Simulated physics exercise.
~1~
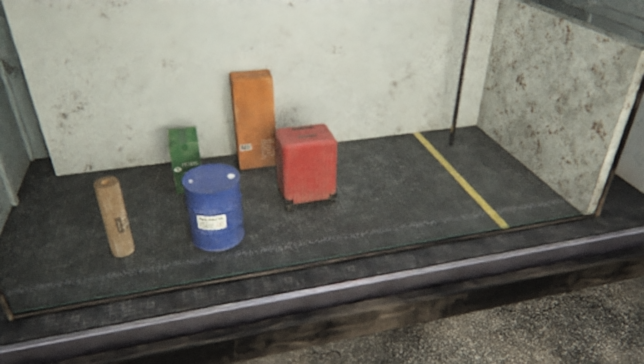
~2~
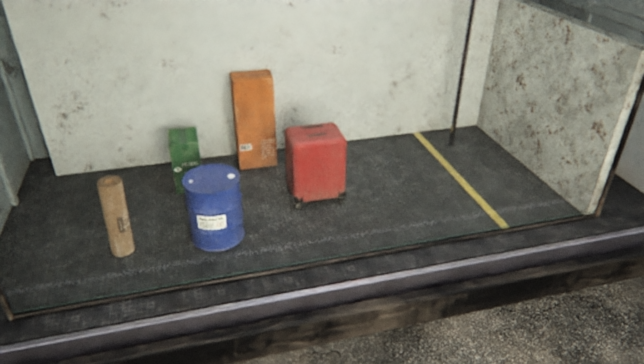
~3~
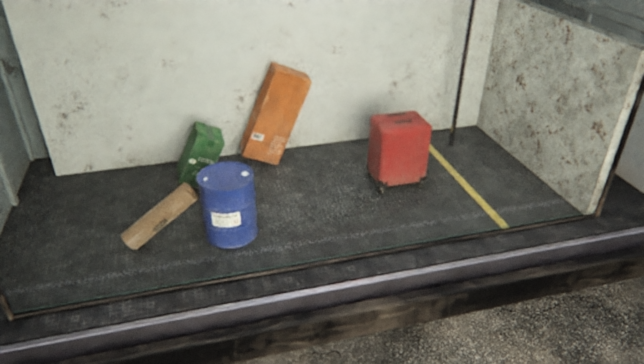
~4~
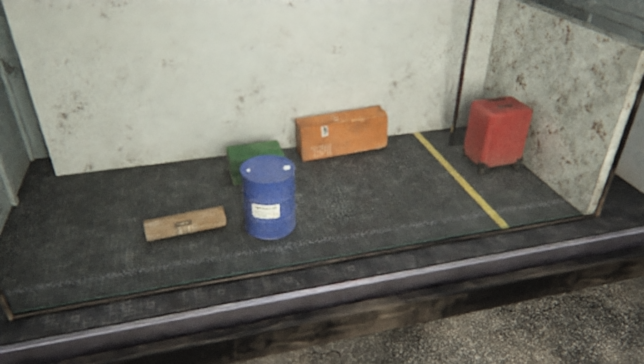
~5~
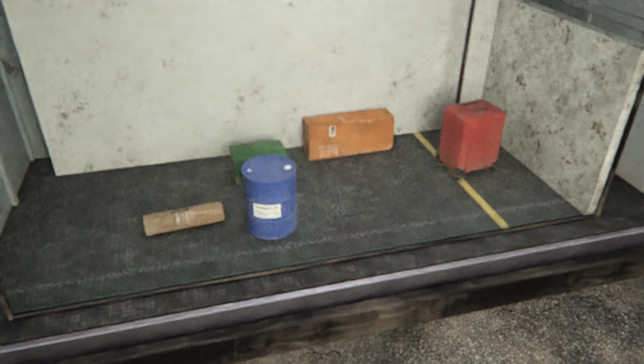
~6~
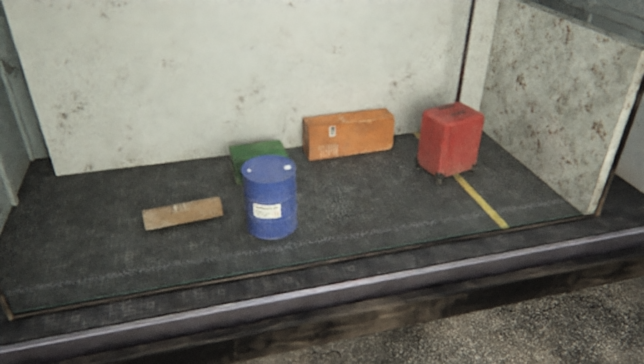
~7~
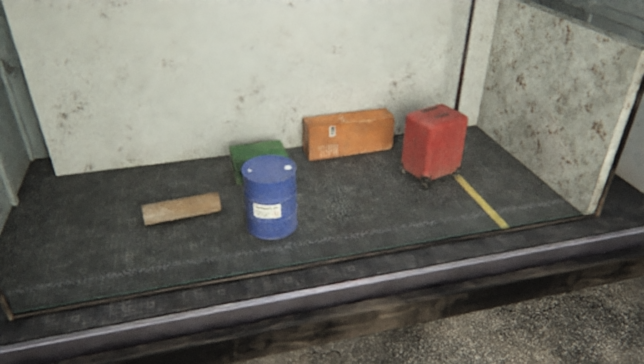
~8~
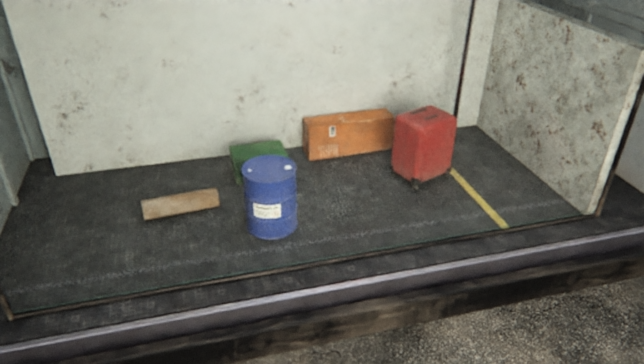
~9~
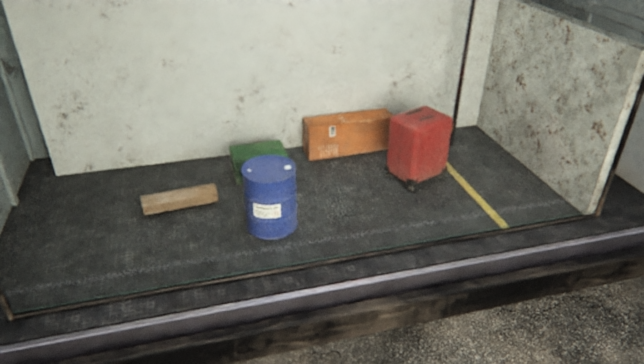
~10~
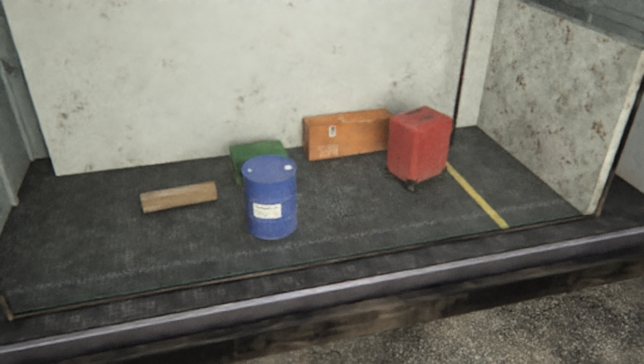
The clip opens on a bare van bay where a blue drum, a brown roll, a green pack, a tall orange box and a red wheeled case all stand upright, left of a yellow line. The red case starts rolling right, and then the drum slides a little the same way while the roll, pack and box tip over to the right. The three end up on their sides as the case crosses the line and nears the right wall. It then rolls back left over the line, slowing gradually. Finally it rests upright beside the orange box, short of the line, with the drum still standing.
